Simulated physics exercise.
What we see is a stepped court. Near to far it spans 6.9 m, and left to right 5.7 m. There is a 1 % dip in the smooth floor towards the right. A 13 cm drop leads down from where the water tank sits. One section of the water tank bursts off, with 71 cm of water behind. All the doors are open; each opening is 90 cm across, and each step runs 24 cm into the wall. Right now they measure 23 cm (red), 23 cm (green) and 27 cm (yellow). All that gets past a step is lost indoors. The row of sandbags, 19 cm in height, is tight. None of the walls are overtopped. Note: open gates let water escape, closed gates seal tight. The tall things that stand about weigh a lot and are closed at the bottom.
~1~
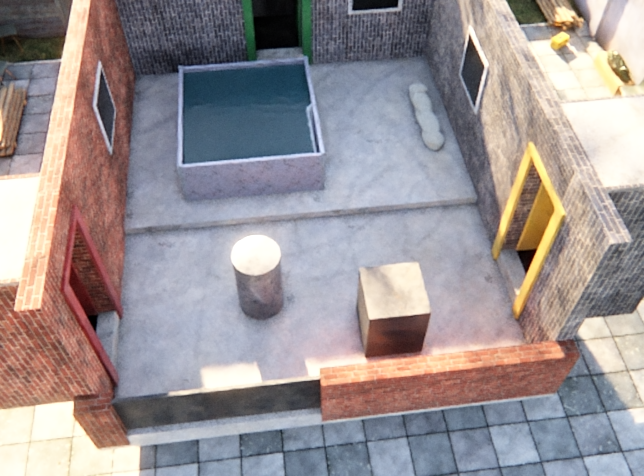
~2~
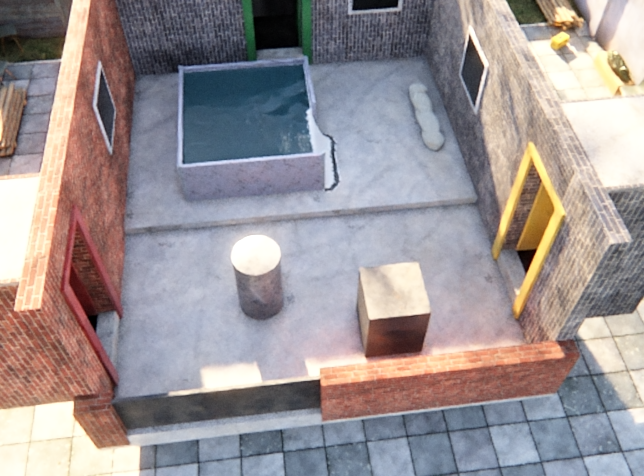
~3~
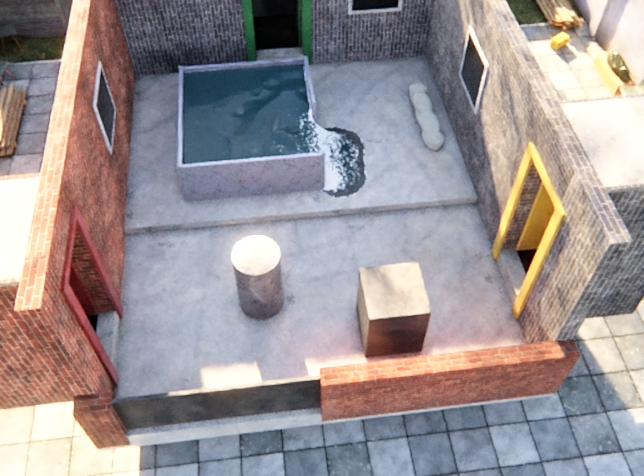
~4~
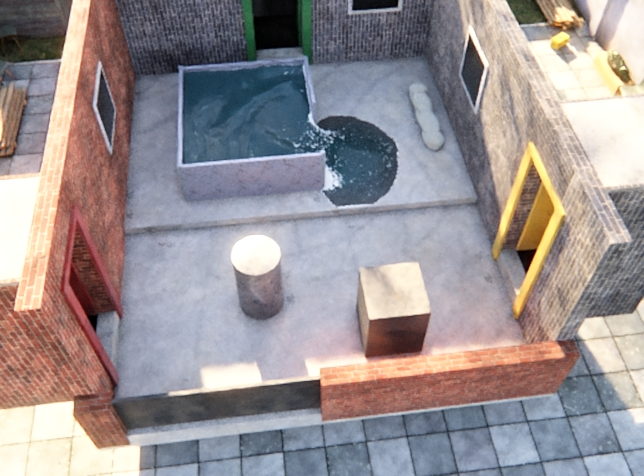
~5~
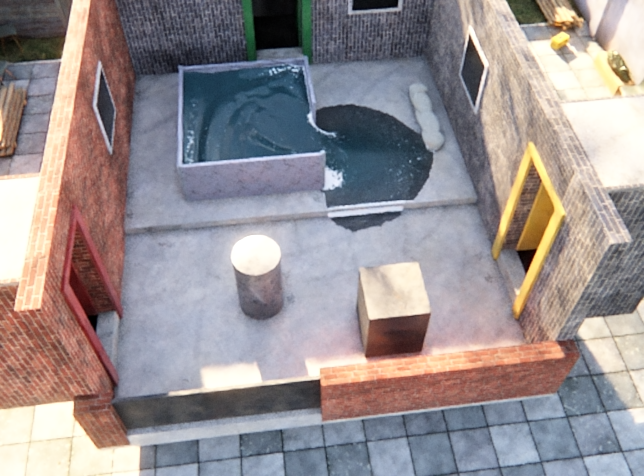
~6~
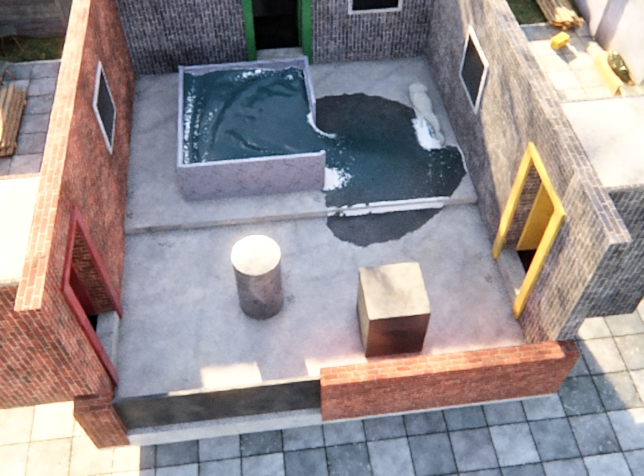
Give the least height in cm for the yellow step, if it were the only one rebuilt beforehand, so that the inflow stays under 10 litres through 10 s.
It needs to be at least 20 cm or so.
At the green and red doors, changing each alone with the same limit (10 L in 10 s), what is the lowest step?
Roughly 5.0 cm for the green door and roughly 12.0 cm for the red door.
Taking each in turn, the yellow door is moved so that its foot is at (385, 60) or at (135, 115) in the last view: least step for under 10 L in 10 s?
About 21 cm, then about 9.0 cm.
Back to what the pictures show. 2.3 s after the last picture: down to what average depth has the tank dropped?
Averaged depth comes out at about 35 cm.
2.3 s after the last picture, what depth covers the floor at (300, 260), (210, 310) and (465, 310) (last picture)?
Close to 0, 0 and 12 cm, one after the other.
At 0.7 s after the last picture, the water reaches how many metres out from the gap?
Around 3.4 m out.
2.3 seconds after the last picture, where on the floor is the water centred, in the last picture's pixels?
My guess is close to (336, 164).
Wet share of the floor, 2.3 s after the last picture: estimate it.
Approximately 45 % of the floor.
Then, 0.7 s after the last picture water covers 25 % of the floor, deepest (46 cm) near (458, 160); it has not reached the yellow door.
Then, 2.3 s after the last picture water covers 45 % of the floor, deepest (41 cm) near (525, 360); 17 cm at the yellow door, 0 litres in over its 27 cm step.
Then, 9.3 s after the last picture water covers 95 % of the floor, deepest (19 cm) near (504, 375); 16 cm at the yellow door, 0 litres in over its 27 cm step.
At the yellow door as built, the water peaked near 21 cm, 5.1 s after the last picture.
Run again over the same 10 s with other heights there, 19 litres in over 18 cm, 1 litre over 24.5 cm. The limit of 10 litres is kept from about 20 cm up.
